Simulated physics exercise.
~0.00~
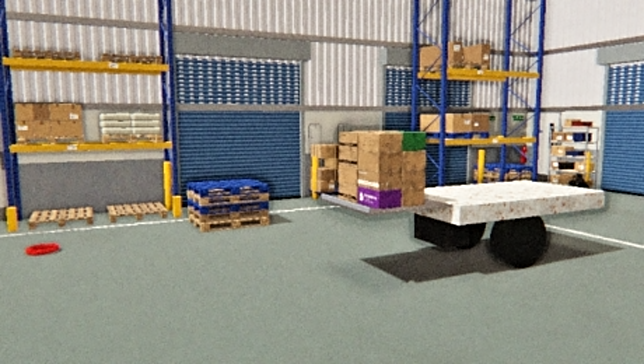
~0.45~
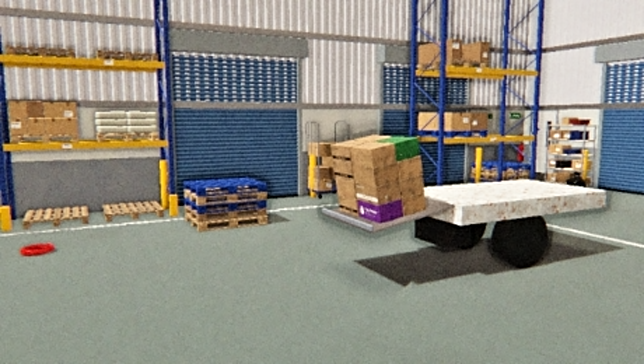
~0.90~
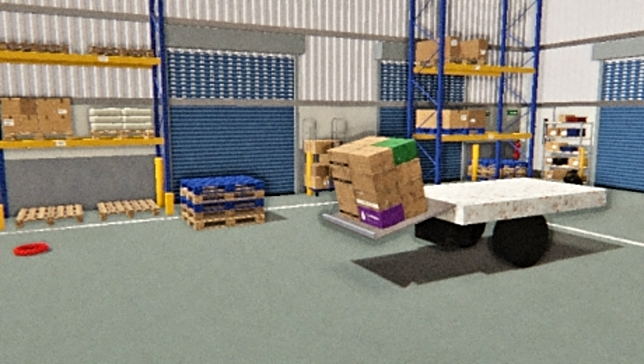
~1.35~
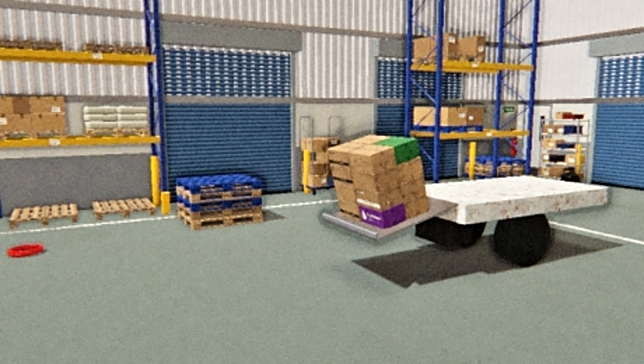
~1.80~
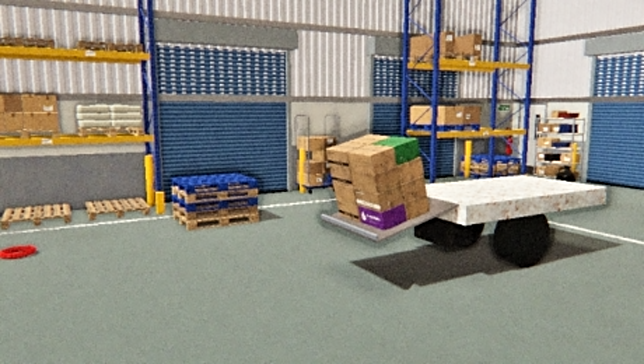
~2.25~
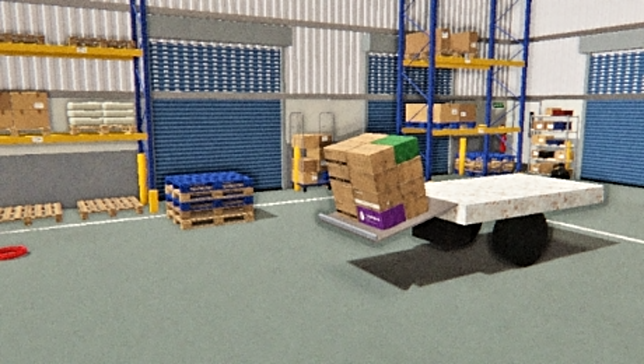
Flat-bed trailer in a warehouse, its rear flap tilting down slightly as stacked cartons lean left, then rest still aboard.
